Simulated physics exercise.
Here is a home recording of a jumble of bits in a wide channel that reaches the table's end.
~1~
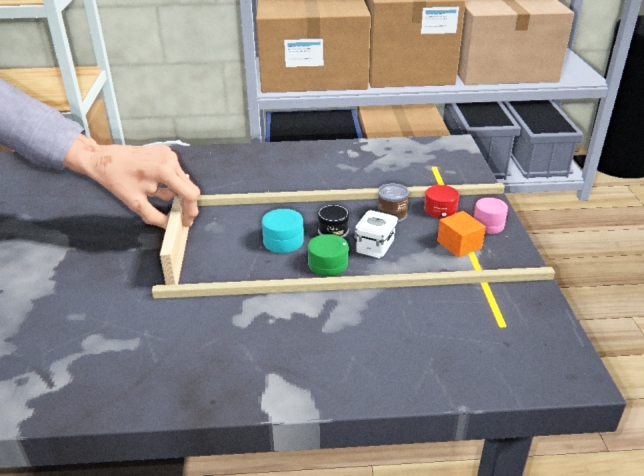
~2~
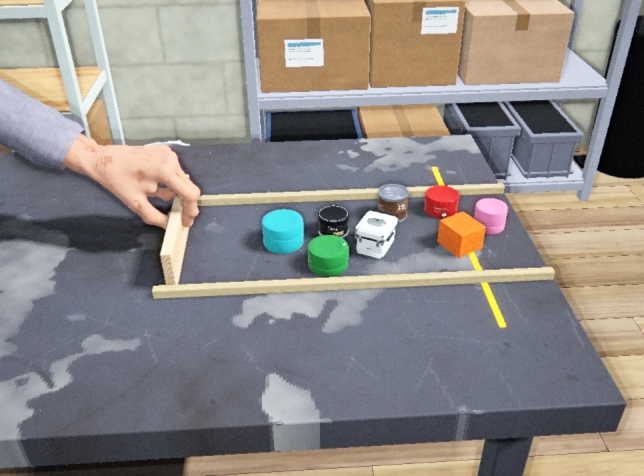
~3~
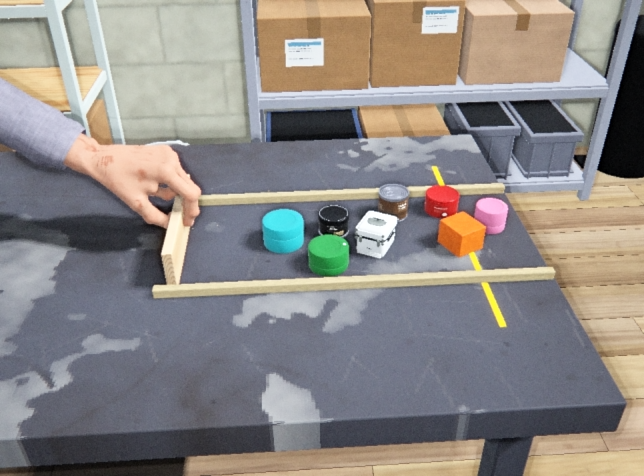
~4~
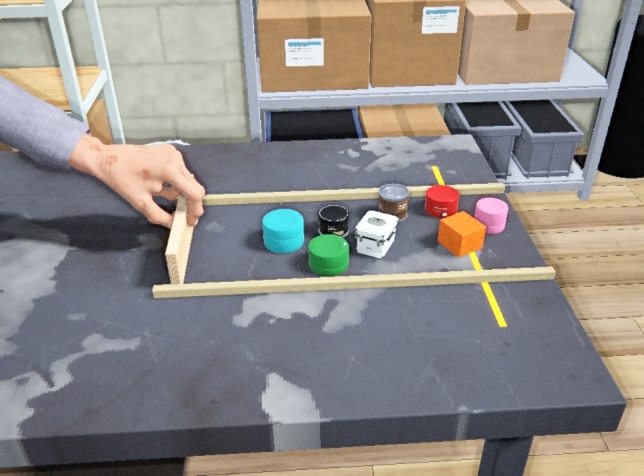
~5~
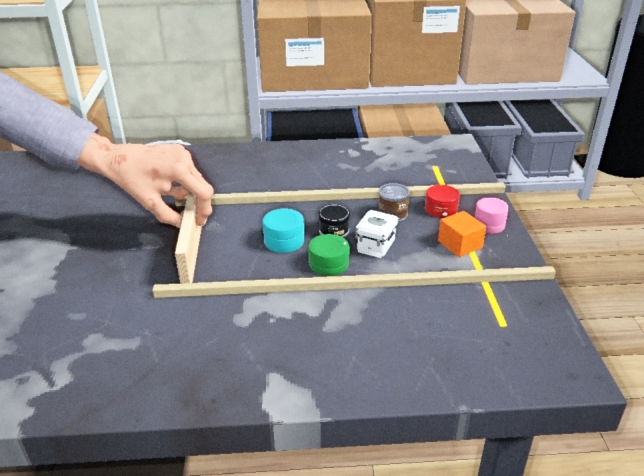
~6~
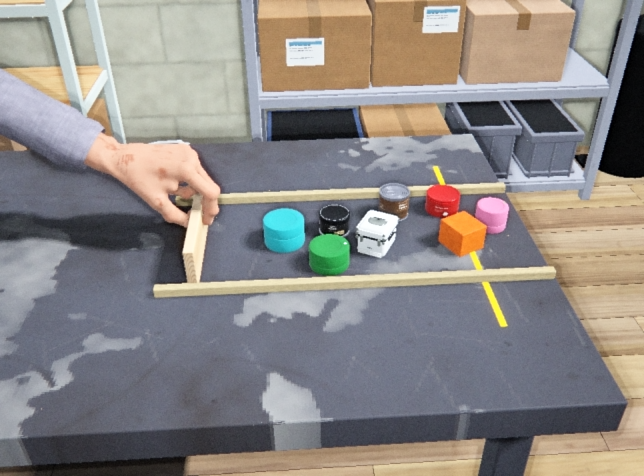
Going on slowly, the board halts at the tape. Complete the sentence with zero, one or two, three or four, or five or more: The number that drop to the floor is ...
The number that drop to the floor is one or two.
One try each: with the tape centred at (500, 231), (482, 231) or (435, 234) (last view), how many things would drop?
It would be 4, then 3, then 0.
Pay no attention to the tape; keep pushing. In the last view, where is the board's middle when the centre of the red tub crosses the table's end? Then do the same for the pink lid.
First near (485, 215), second near (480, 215).
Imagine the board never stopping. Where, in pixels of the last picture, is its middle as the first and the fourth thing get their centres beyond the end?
It sits around (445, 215) and after that around (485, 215).
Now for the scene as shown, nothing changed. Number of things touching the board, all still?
Count: 4.
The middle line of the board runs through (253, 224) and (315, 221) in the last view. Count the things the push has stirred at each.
That makes 0 at the first spot and 3 at the second.
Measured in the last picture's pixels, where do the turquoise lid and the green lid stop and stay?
Answer: First (486, 227), after that (498, 254).
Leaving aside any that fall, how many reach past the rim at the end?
Counting them gives 1.
Soon after, none off yet; pink lid at rest near (491, 215); orange block at rest near (462, 234); red tub at rest near (443, 201).
Then, none off yet; pink lid at rest near (491, 215); orange block moved a little near (473, 233); red tub at rest near (443, 201).
At rest, the number that fall off is one or two; fallen, orange block.
